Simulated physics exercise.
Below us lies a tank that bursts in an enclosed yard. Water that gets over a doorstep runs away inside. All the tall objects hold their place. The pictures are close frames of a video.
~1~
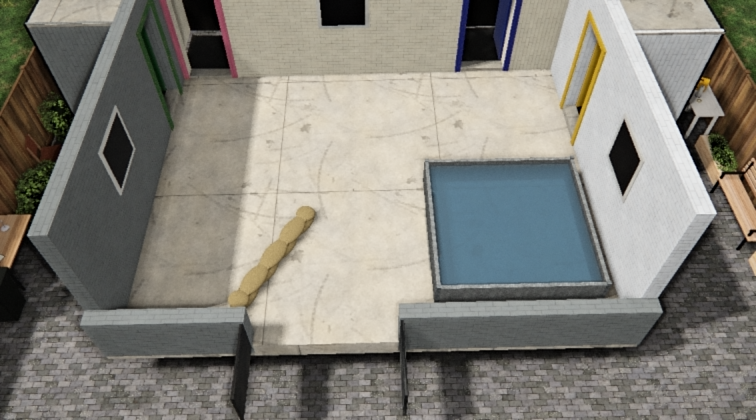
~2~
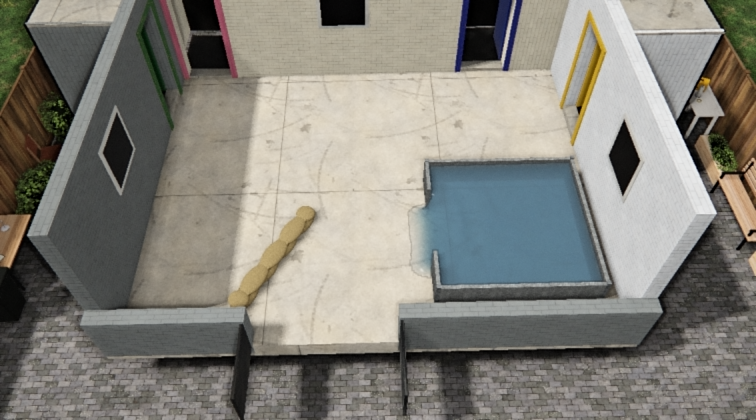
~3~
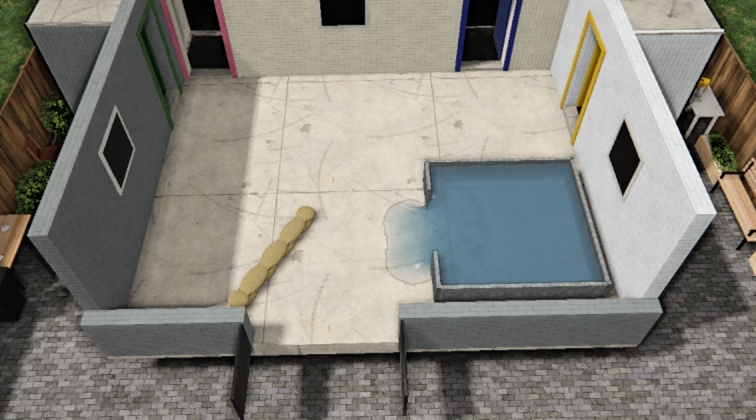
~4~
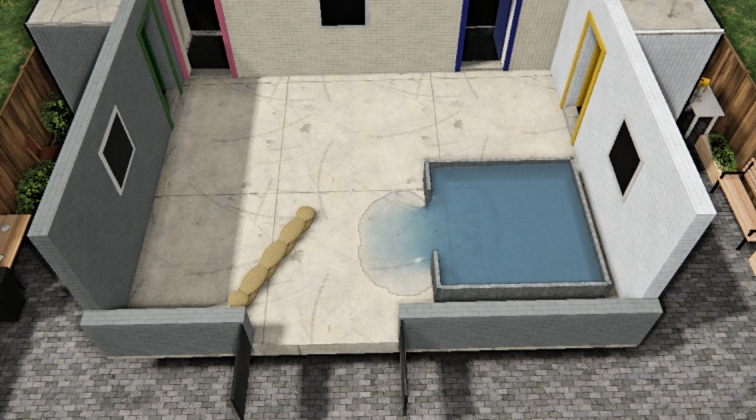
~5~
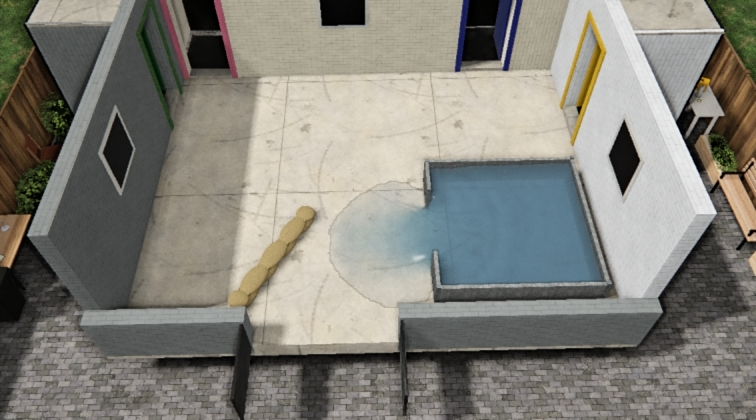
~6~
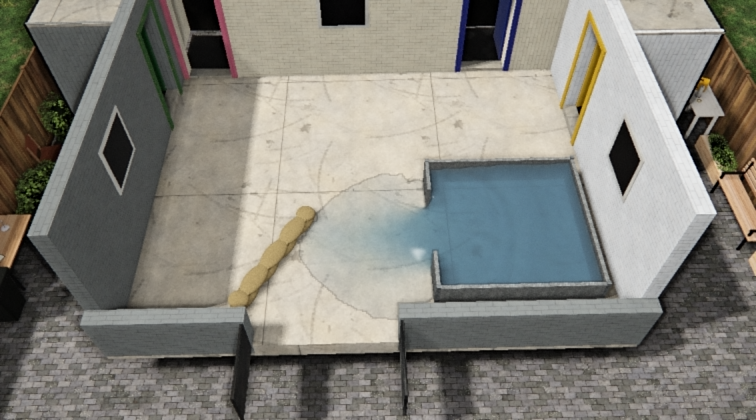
Blue water pouring through a gap in a square tank's left wall, spreading leftward across a walled courtyard's pale floor toward sandbags.
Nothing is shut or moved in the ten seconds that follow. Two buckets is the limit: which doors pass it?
One by one: The green door holds within the limit; the pink door floods; the yellow door holds within the limit; the blue door holds within the limit.
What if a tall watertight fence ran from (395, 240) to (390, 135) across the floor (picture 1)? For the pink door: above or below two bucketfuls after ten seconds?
My reading: The pink one holds.
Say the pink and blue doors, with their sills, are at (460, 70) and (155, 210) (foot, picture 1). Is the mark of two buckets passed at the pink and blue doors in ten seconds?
One by one: Pink takes less; blue lets less in.
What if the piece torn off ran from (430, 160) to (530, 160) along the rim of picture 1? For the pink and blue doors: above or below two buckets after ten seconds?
Then: The pink one floods, the blue one goes over.
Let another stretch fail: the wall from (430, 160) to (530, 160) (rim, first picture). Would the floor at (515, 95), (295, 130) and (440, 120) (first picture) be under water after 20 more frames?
One after the other: Wet, flooded, flooded.
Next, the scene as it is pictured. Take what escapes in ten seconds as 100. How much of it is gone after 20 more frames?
About 30 per cent.
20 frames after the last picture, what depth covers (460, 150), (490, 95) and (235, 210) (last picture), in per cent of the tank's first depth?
In turn 0, 0 and 4 in a hundred.
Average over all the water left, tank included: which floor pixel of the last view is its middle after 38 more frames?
I would point to (374, 216).
A moment on, water covers 20 % of the floor; the green door not reached, the pink door not reached, the yellow door not reached, the blue door not reached.
Next, water covers 30 % of the floor; the green door not reached, the pink door not reached, the yellow door not reached, the blue door not reached.
Then, water covers 50 % of the floor; the green door wet at the sill, nothing in, the pink door not reached, the yellow door not reached, the blue door not reached.
Later, water covers 55 % of the floor; the green door wet at the sill, nothing in, the pink door over two buckets in, the yellow door not reached, the blue door not reached.
In the end, water covers 65 % of the floor; the green door wet at the sill, nothing in, the pink door far over two buckets in, the yellow door not reached, the blue door not reached.
